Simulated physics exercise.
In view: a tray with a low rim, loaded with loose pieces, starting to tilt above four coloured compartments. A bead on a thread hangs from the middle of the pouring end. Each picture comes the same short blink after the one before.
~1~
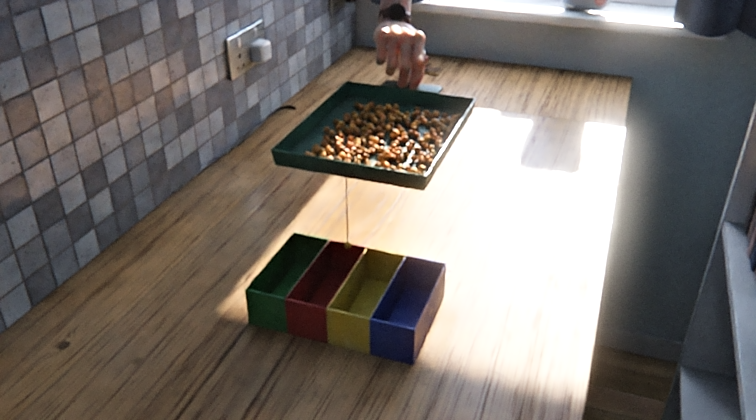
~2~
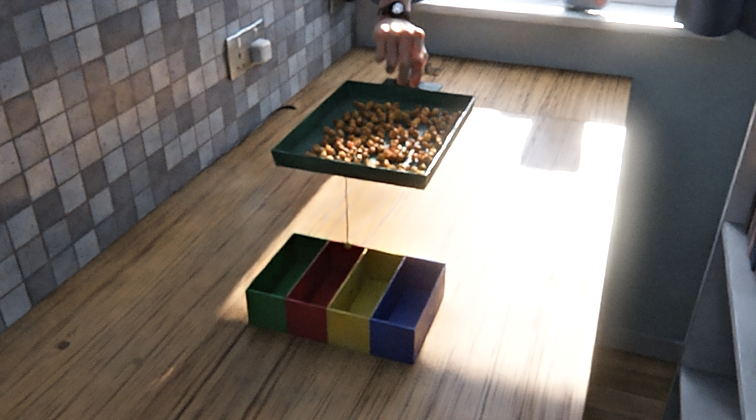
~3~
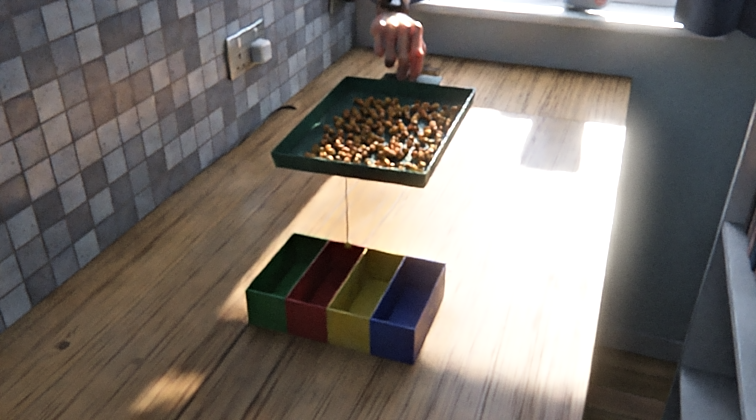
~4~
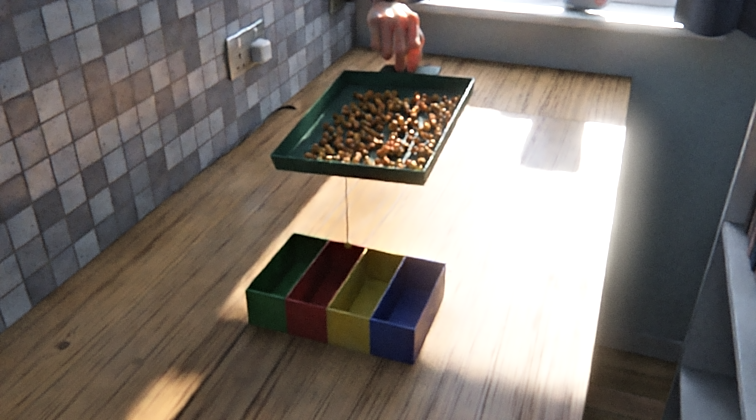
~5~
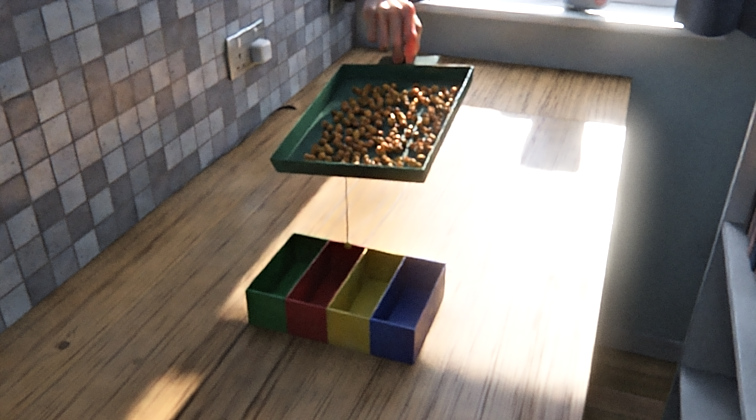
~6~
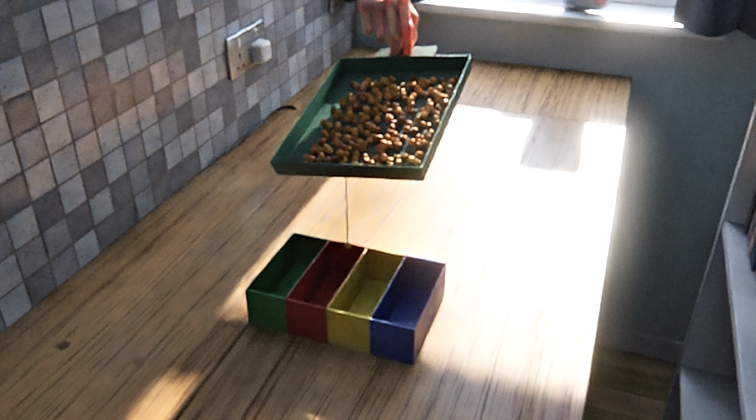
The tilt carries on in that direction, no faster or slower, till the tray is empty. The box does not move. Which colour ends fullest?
The green cell gets the most.
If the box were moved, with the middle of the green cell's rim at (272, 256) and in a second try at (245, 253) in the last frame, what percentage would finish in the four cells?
In turn 90 and 90 in a hundred.
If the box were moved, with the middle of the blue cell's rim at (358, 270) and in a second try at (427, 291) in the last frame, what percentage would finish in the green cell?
Roughly 10 per cent, and 30 per cent.
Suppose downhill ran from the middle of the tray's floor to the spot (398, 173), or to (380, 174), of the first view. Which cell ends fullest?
The first try: The cell in blue. The second: The blue one.
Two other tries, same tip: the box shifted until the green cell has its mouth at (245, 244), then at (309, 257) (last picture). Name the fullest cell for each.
The first try: The cell in red. The second: The green one.
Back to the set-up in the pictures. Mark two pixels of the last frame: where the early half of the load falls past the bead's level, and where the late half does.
Around (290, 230) and then (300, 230).
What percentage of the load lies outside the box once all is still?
Roughly 40 in a hundred.
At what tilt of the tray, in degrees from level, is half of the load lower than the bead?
Near 110 degrees.
Just after the last frame, tray tipped steeply; almost all on the tray; just a few falling or outside the box.
A moment on, tray tipped right over; almost all on the tray; just a few in the green cell; about a tenth falling or outside the box.
Further on, tray tipped past a quarter turn; roughly half in the green cell; about a tenth in the red cell; roughly a third falling or outside the box.
When it is over, tray tipped past a quarter turn; roughly half in the green cell; about a tenth in the red cell; not one in the blue cell; not one in the yellow cell; roughly a third outside the box.
